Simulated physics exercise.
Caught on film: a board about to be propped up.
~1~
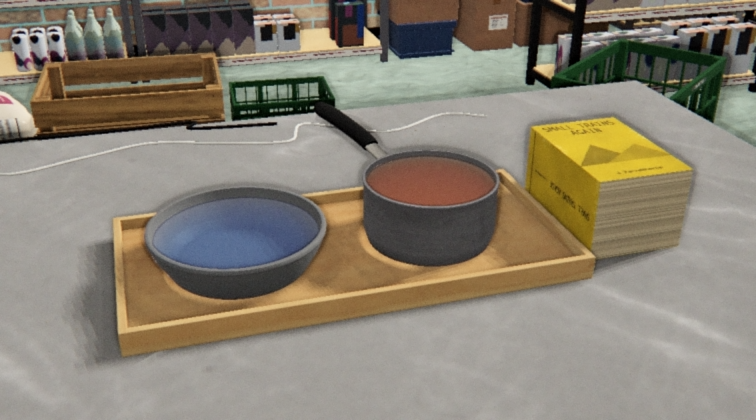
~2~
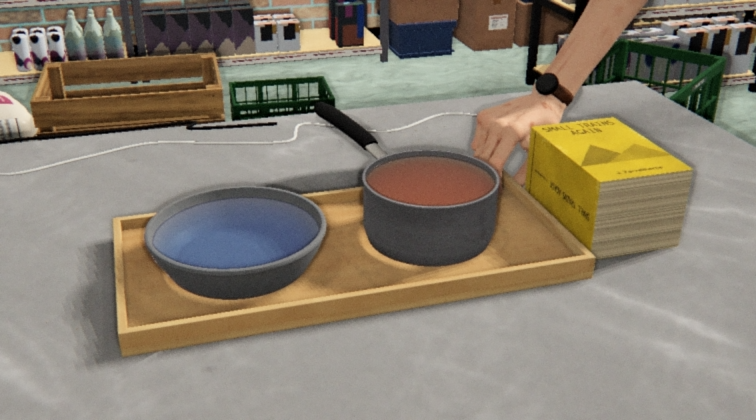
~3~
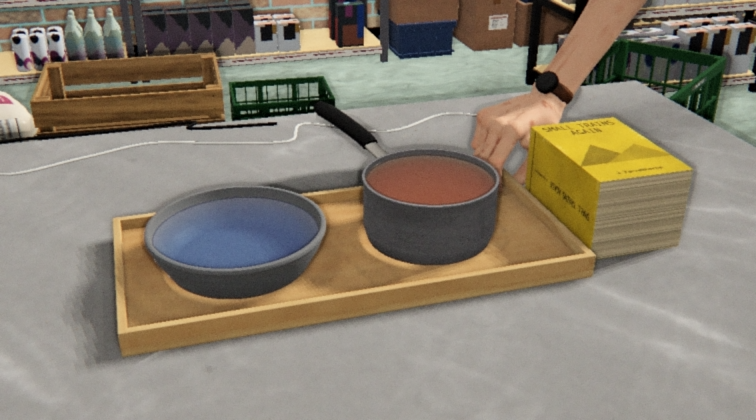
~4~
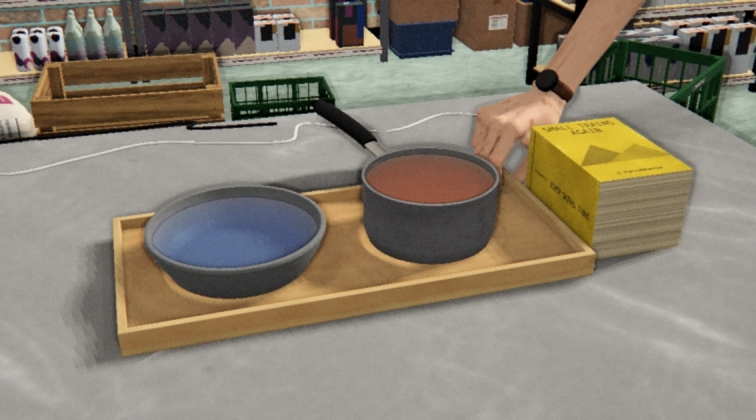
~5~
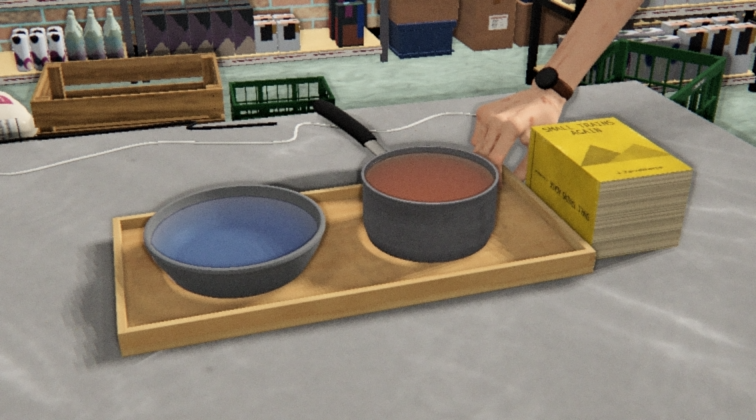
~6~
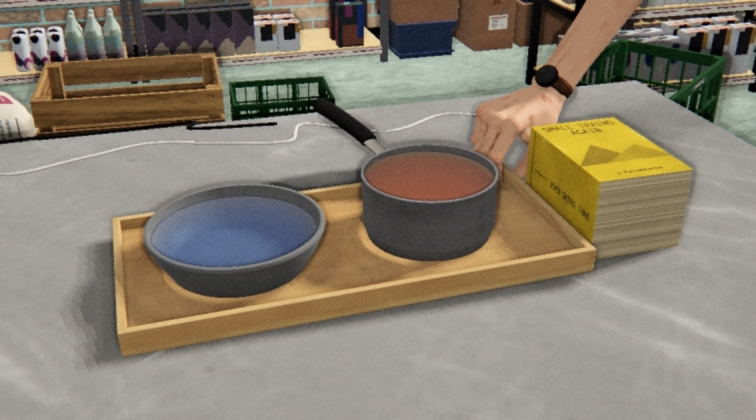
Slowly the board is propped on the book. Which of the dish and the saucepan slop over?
On the left the dish slops over, on the right the saucepan slops over.
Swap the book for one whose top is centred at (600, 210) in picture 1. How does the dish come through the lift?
In that case: Copes.
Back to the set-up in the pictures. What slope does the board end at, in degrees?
Near 13 degrees.
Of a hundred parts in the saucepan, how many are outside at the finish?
About 14 per cent.
Next, the board slopes by about 7°; dish, its rim is dry; saucepan, its rim is dry.
After that, the board slopes by about 14°; dish, it has slopped over; saucepan, it has slopped over.
Finally, the board slopes by about 13°, resting on the book; dish, it has slopped over; saucepan, it has slopped over.
